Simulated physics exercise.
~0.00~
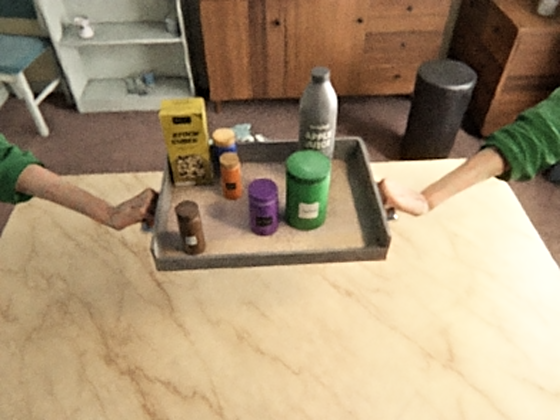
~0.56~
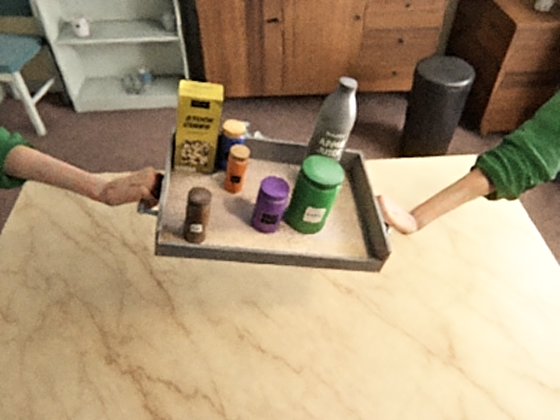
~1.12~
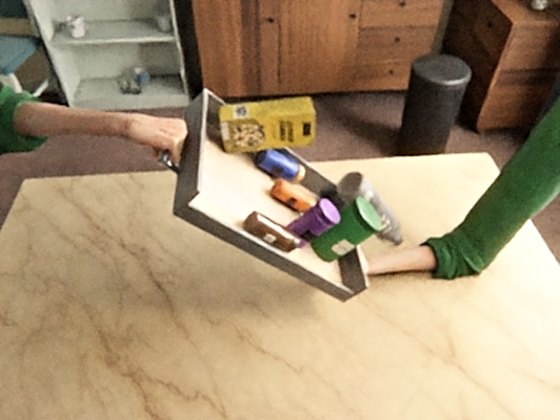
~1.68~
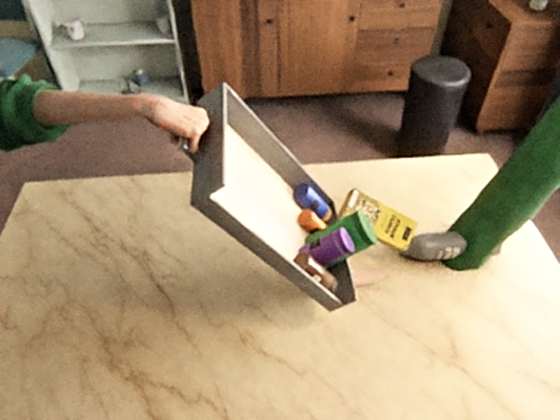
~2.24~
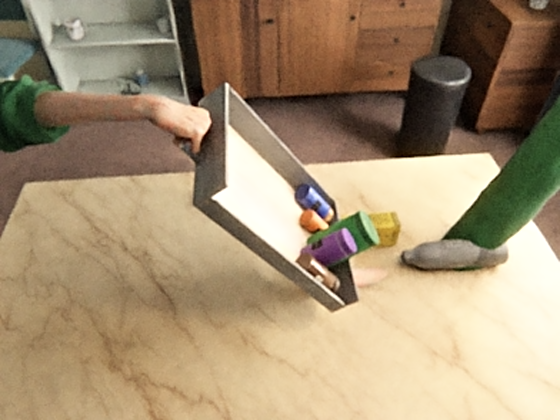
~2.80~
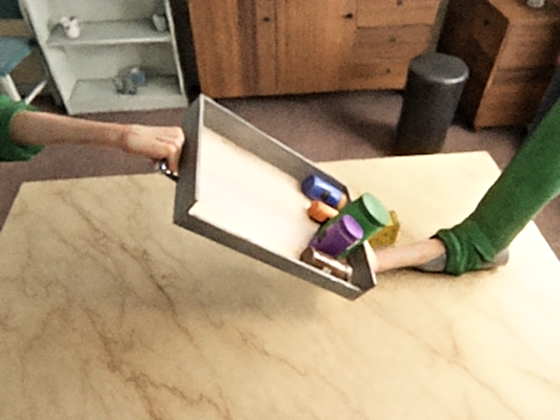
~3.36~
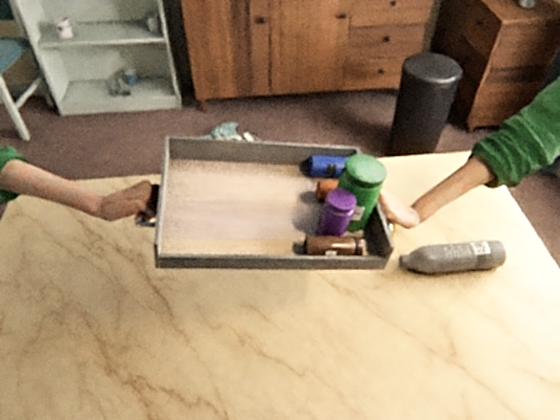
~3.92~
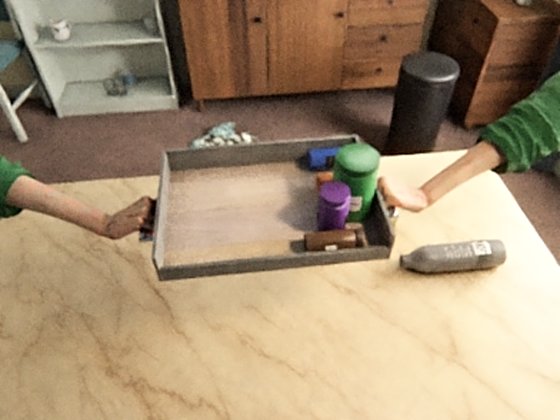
The clip shows two hands tilting a crate of containers steeply down to the right, so the grey bottle and then the yellow carton tumble out, before levelling it with the green and purple jars upright and three shakers lying inside, the bottle resting on the table.
